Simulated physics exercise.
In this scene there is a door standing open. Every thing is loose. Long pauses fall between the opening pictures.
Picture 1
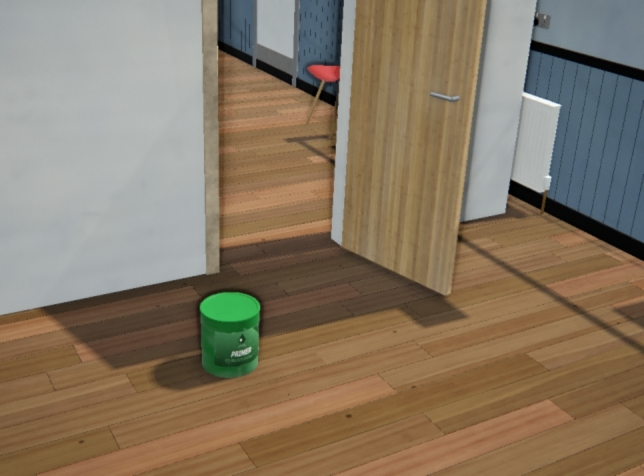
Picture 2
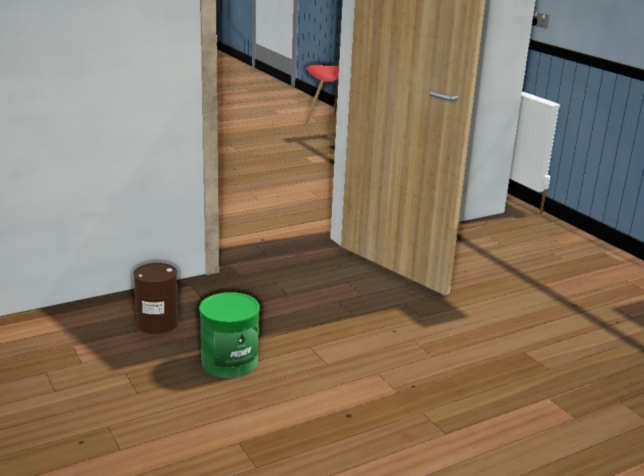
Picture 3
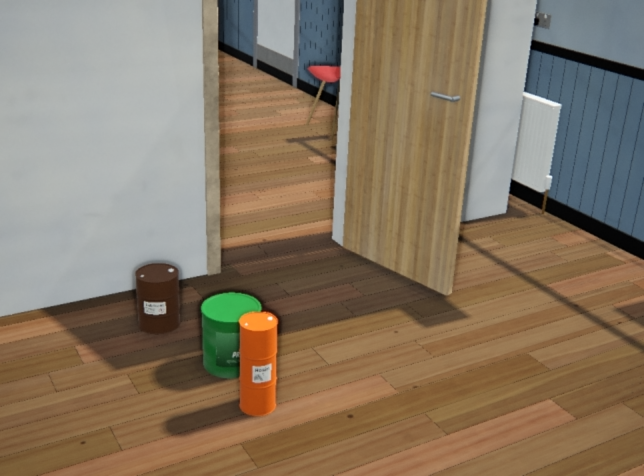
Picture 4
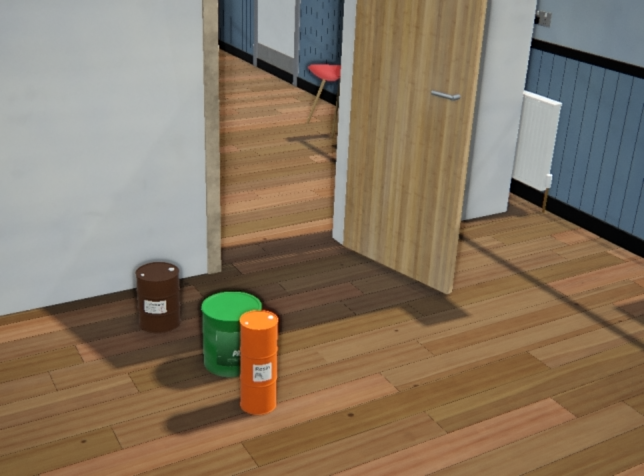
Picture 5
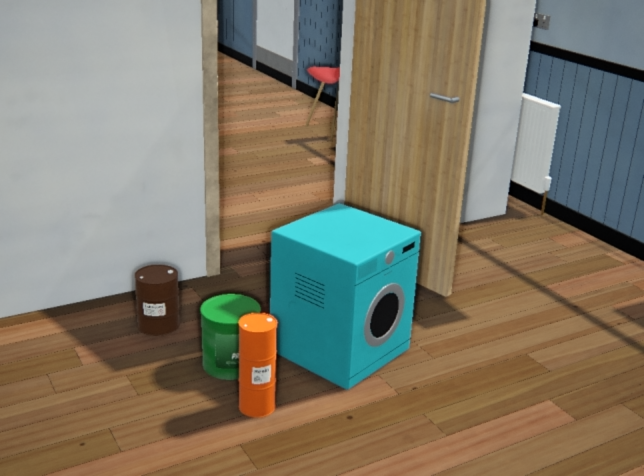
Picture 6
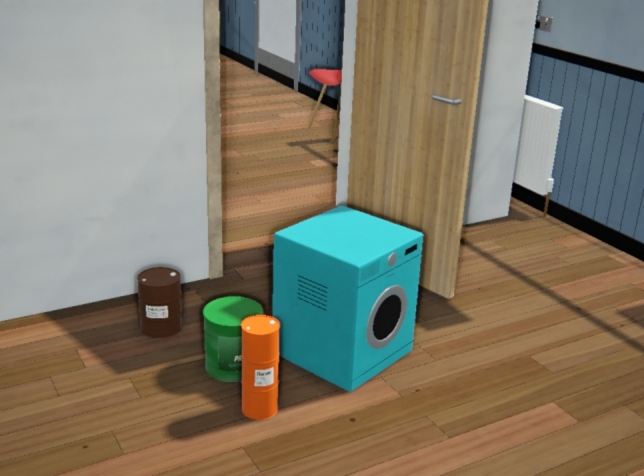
A turquoise appliance appears by the open door after green, brown and orange containers appear.
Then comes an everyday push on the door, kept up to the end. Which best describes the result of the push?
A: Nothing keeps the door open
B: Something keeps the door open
(A) Nothing keeps the door open.
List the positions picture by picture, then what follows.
The first picture shows door wide open and still.
The second picture shows door wide open and still; green pail (230, 335); brown canister (157, 298).
The third picture shows door wide open and still; orange canister (258, 364); green pail (231, 335).
The fourth picture shows door wide open and still; brown canister (159, 297); orange canister (259, 363).
The fifth picture shows door wide open and still; green pail (231, 337); brown canister (158, 300).
The sixth picture shows door wide open and still; turquoise appliance (346, 295); orange canister (260, 368).
Then, 1.10 s later than the last frame, open by 71°.
Then, 2.00 s later than the last frame, open by 35°.
When it is over, open by 0°; all 4 as before. End places, in pixels of the last picture, turquoise appliance near (346, 295).
